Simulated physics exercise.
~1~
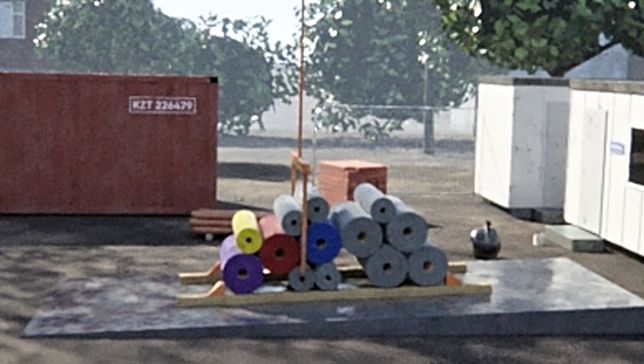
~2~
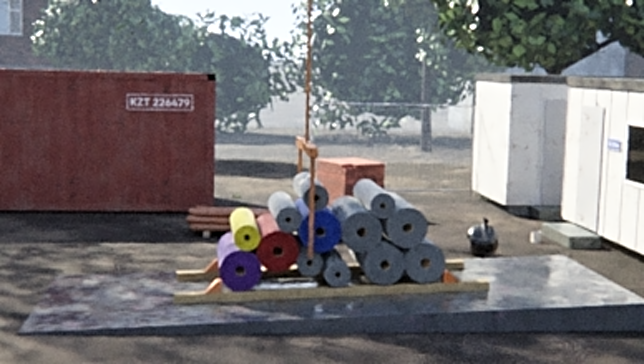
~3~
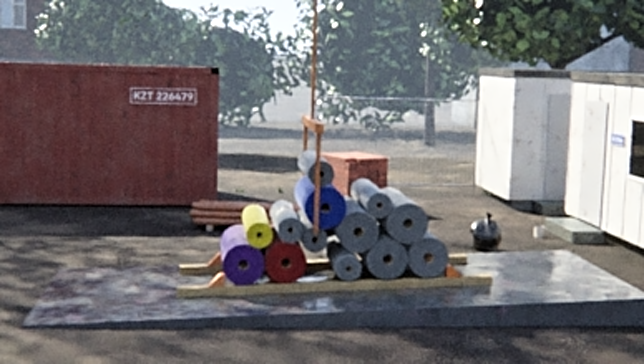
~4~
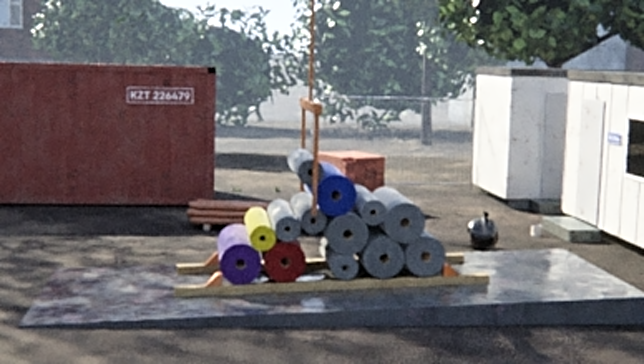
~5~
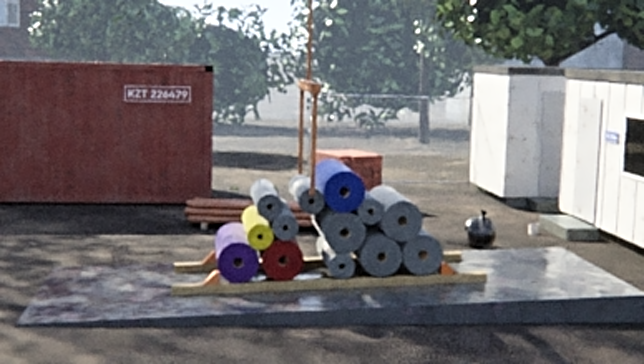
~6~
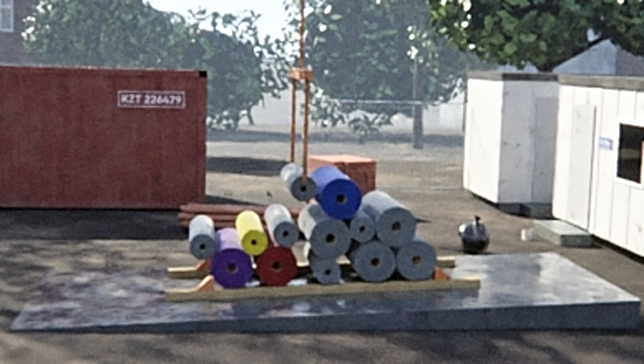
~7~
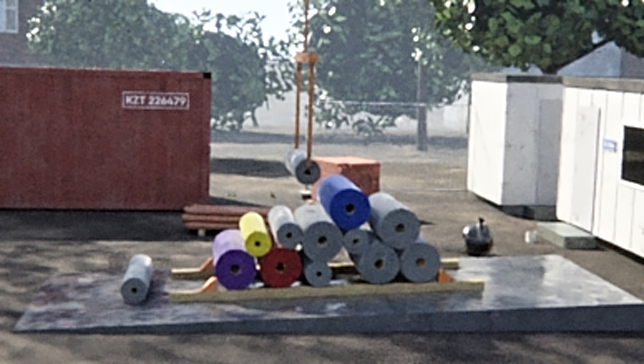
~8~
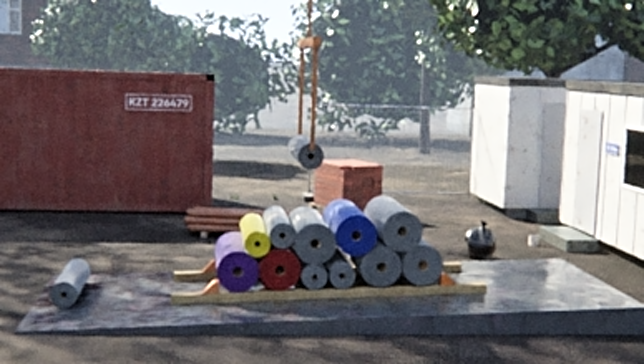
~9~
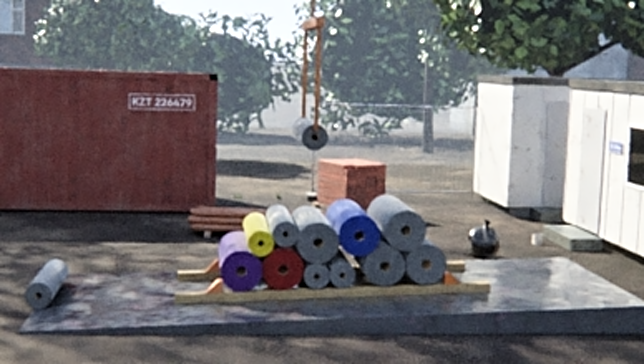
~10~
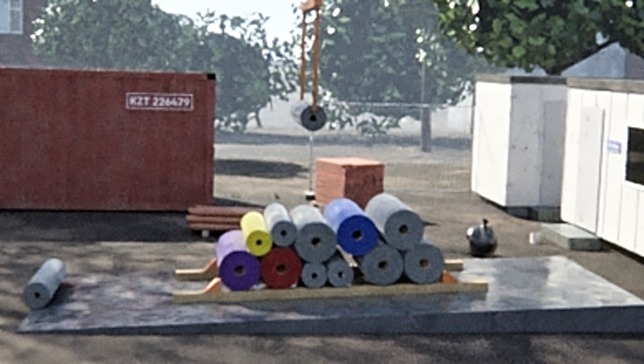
The clip shows an orange beam lifting a grey roll out of a chocked stack, pushing the blue roll up and right before it settles lower, while another grey roll tumbles off the left side and comes to rest on the concrete pad as the lifted roll hangs above.
